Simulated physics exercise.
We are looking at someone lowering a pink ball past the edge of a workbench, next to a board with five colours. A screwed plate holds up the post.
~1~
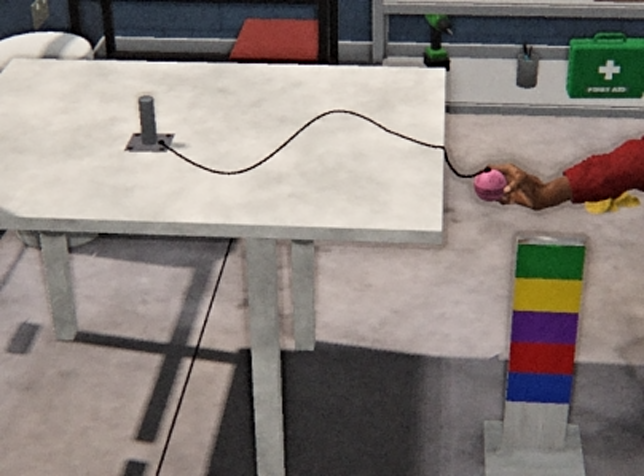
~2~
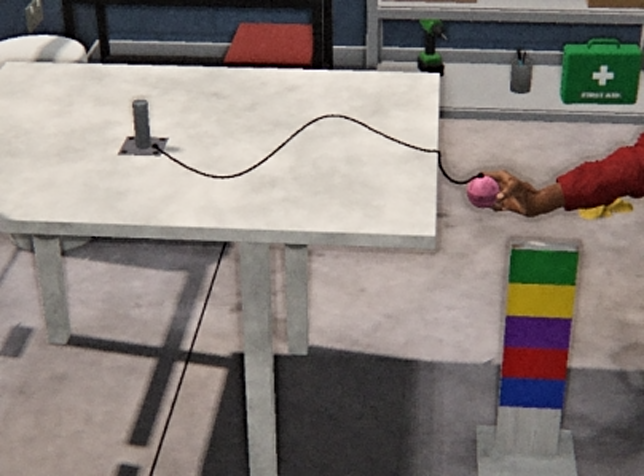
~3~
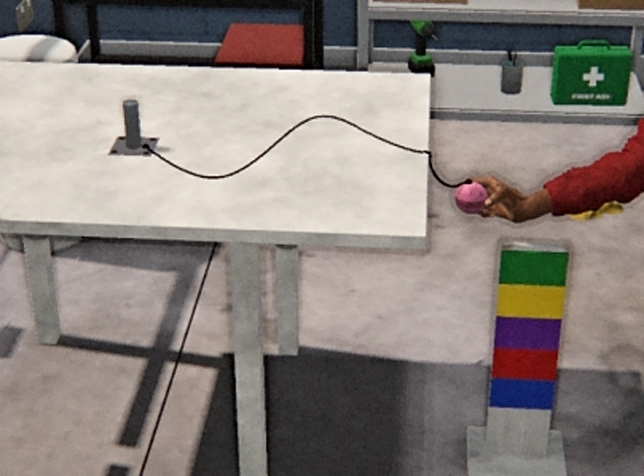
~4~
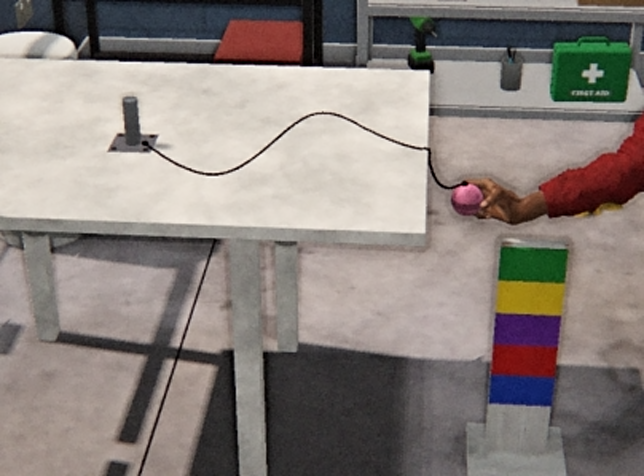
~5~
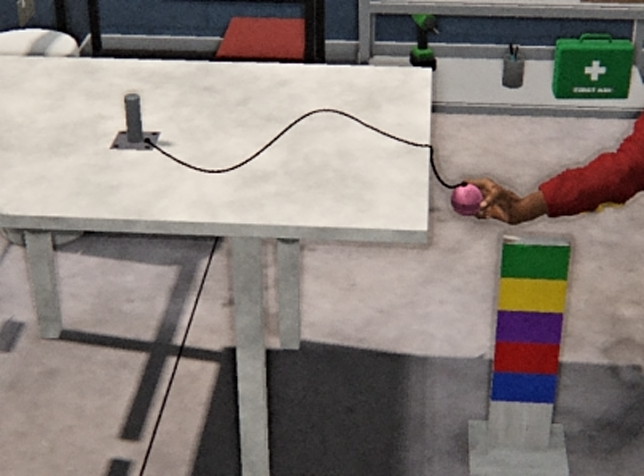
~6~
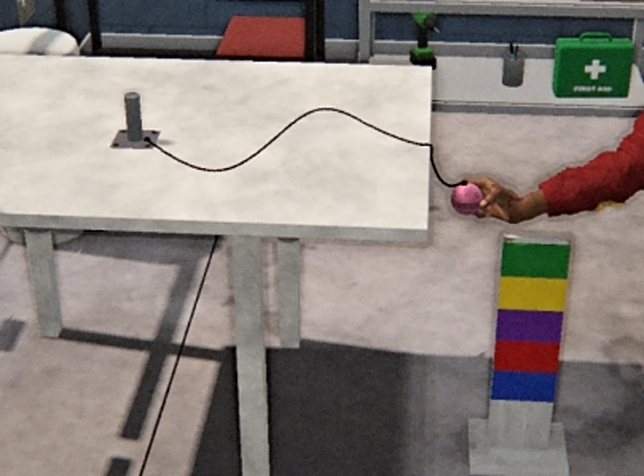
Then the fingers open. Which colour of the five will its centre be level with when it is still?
Its centre will be level with red.
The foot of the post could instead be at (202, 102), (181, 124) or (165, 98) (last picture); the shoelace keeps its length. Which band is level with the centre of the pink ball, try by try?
Result 1: Blue. Result 2: Blue. Result 3: Red.
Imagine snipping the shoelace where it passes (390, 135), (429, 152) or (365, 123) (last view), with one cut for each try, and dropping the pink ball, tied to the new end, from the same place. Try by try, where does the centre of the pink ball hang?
Roughly (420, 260), (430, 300), (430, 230).
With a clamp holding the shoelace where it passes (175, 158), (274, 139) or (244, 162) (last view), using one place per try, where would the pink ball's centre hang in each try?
Pixel places, try by try: (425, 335), (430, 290), (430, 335).
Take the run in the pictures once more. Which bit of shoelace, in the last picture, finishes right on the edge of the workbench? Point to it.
(319, 110).
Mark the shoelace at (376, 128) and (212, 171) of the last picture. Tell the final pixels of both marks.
First one: (427, 228); second one: (247, 144).
A little later, ball near (403, 340); level with red.
Next, ball near (436, 352); level with red.
When it is over, ball near (420, 352); level with red. Its middle rests at the red band.
